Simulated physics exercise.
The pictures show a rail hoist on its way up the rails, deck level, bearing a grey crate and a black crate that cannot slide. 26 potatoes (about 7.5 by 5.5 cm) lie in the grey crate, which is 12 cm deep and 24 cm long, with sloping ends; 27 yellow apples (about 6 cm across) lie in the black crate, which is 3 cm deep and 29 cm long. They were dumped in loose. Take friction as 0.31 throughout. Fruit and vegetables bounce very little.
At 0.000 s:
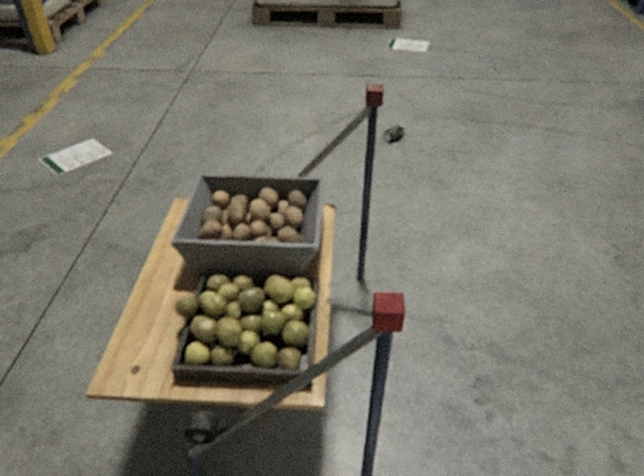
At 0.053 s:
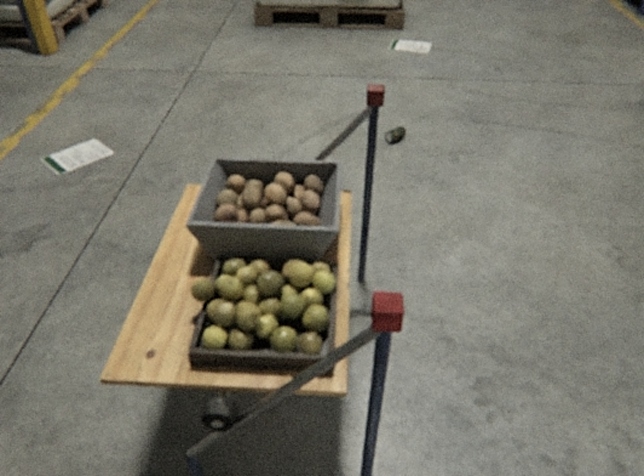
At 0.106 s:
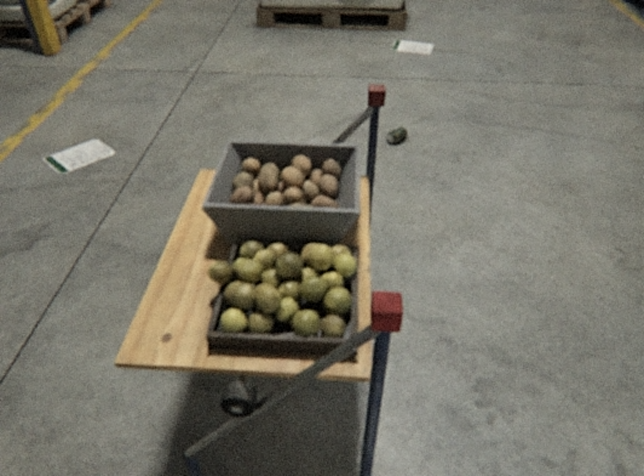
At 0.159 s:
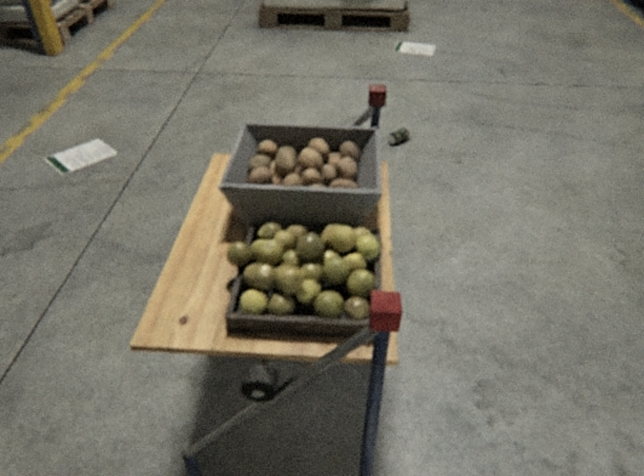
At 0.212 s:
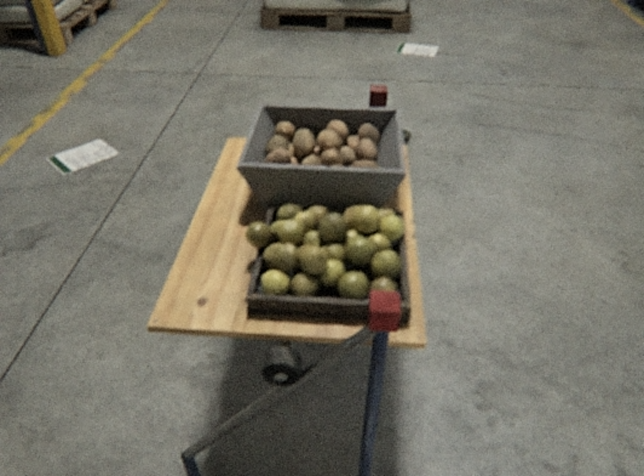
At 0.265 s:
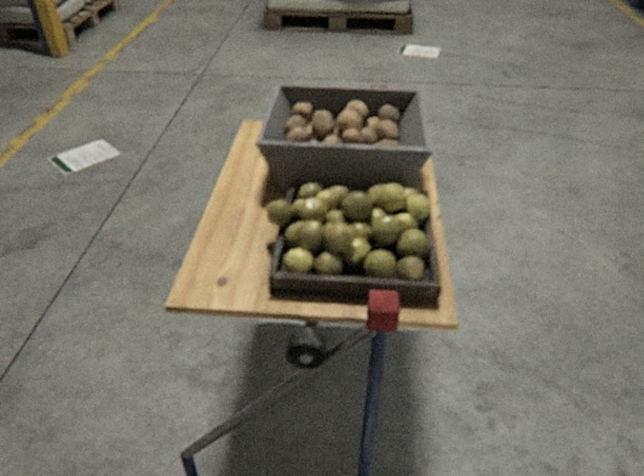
A wooden platform carrying a grey crate and a black crate of loose round fruit moving steadily rightward and away across a concrete floor.
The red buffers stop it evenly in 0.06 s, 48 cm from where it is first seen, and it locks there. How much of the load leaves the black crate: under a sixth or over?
Out of the black crate go more than a sixth of the yellow apples.
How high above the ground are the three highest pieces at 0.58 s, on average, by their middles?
Roughly 88 cm.
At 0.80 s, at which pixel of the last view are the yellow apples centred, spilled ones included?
Around (433, 208).
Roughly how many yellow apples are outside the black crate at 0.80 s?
Some 10 by then.
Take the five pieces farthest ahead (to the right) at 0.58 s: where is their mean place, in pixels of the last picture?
Around (514, 218).
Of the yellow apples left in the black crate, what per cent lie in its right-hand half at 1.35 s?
Roughly 90 in a hundred.
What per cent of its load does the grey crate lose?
About: Grey crate 0 per cent.
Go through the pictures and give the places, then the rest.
In the first picture (we follow the rim corner now nearest the camera), black crate at (306, 372); grey crate at (315, 246); 0 cm up the rails; nothing out yet.
Black crate at (328, 357); grey crate at (334, 229); 8 cm up the rails, in the second picture.
Black crate at (351, 341); grey crate at (355, 211); 15 cm up the rails, in the third picture.
Black crate at (377, 323); grey crate at (378, 192); 23 cm up the rails, in the fourth picture.
Black crate at (404, 304); grey crate at (402, 171); 31 cm up the rails, in the fifth picture.
Black crate at (434, 284); grey crate at (427, 149); 39 cm up the rails; nothing out yet, in the sixth picture.
After 0.30 s, the buffers are touched.
After 0.42 s, 0 of 26 out of the grey crate and 1 of 27 out of the black crate.
After 0.58 s, 0 of 26 out of the grey crate and 7 of 27 out of the black crate.
After 0.80 s, 0 of 26 out of the grey crate and 10 of 27 out of the black crate.
Outcome (at 1.35 s), 0 of 26 out of the grey crate and 10 of 27 out of the black crate. Asked share, 10 of 27, 37 per cent.
